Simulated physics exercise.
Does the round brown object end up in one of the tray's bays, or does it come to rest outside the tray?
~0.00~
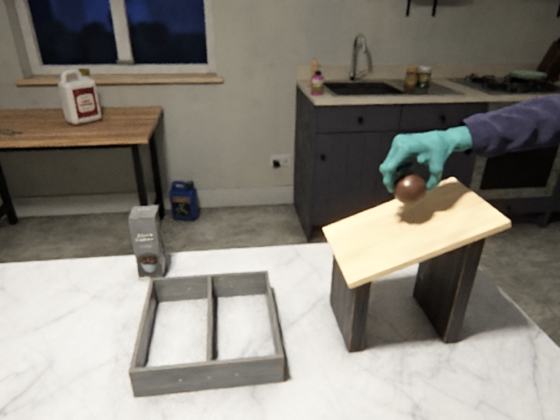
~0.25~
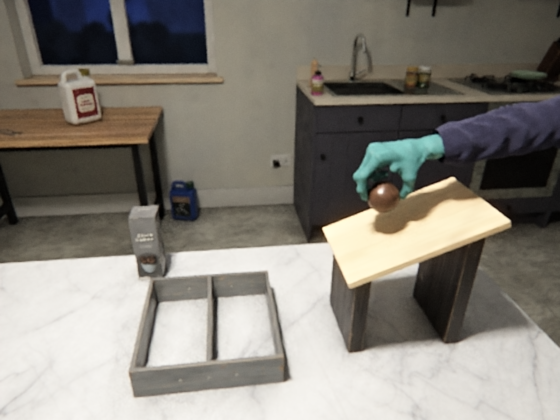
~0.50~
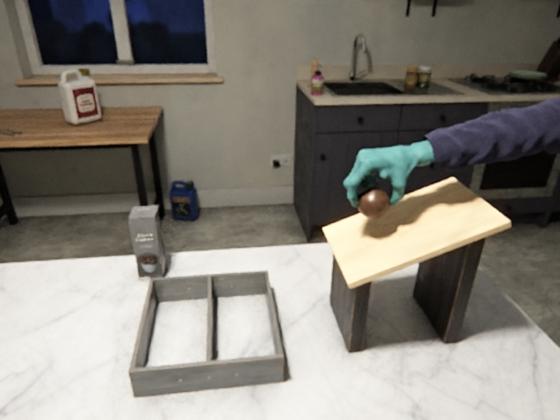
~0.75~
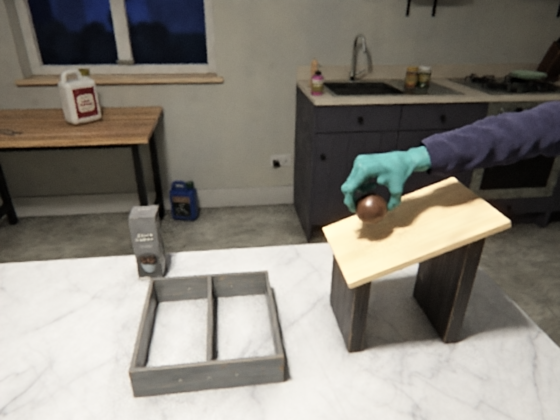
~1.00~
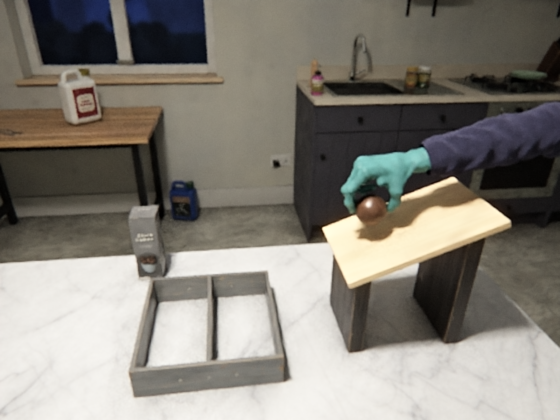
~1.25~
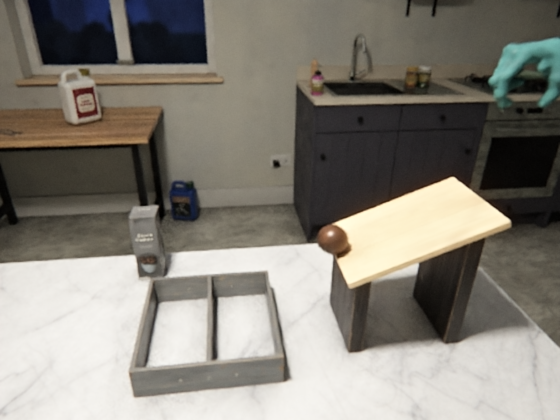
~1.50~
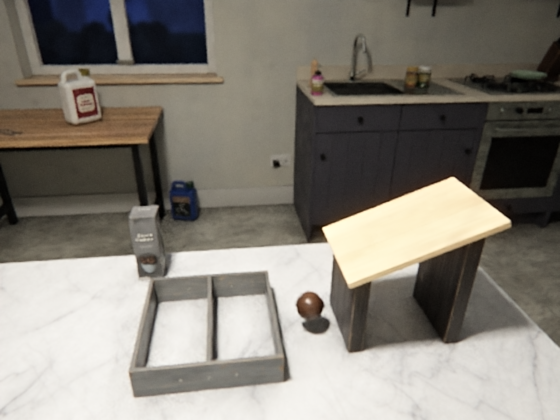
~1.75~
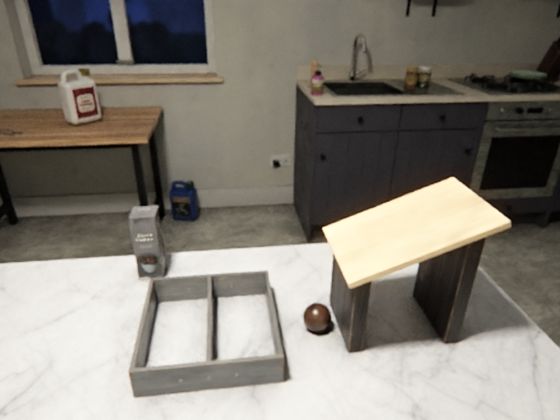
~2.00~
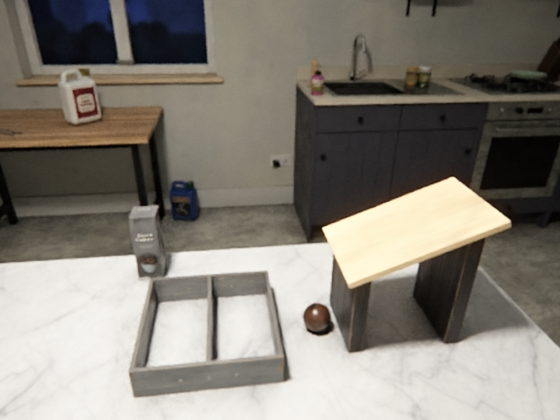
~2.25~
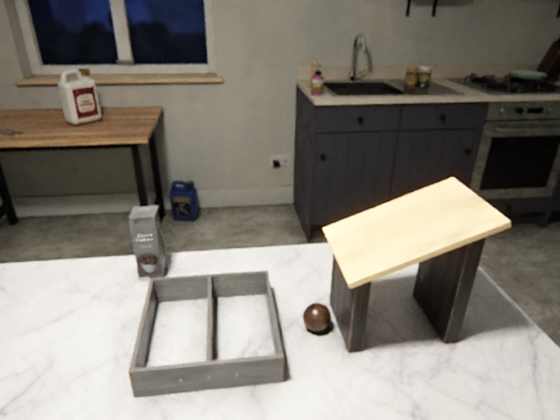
It comes to rest outside the tray, on the tabletop between the tray and the board's legs.
A teal-gloved hand in a dark purple sleeve holds a round brown object over a sloping pale wooden board on dark legs, at the right of a white marble tabletop in a kitchen, seen from slightly above by a still camera. To the left lie an open grey tray with two bays and, behind it, an upright grey carton. The hand carries the object left and down the board, pauses, then lets go and draws back to the right. The object reaches the board's lower left edge and drops off. It shifts slightly right and settles on the tabletop between the tray and the board's legs.
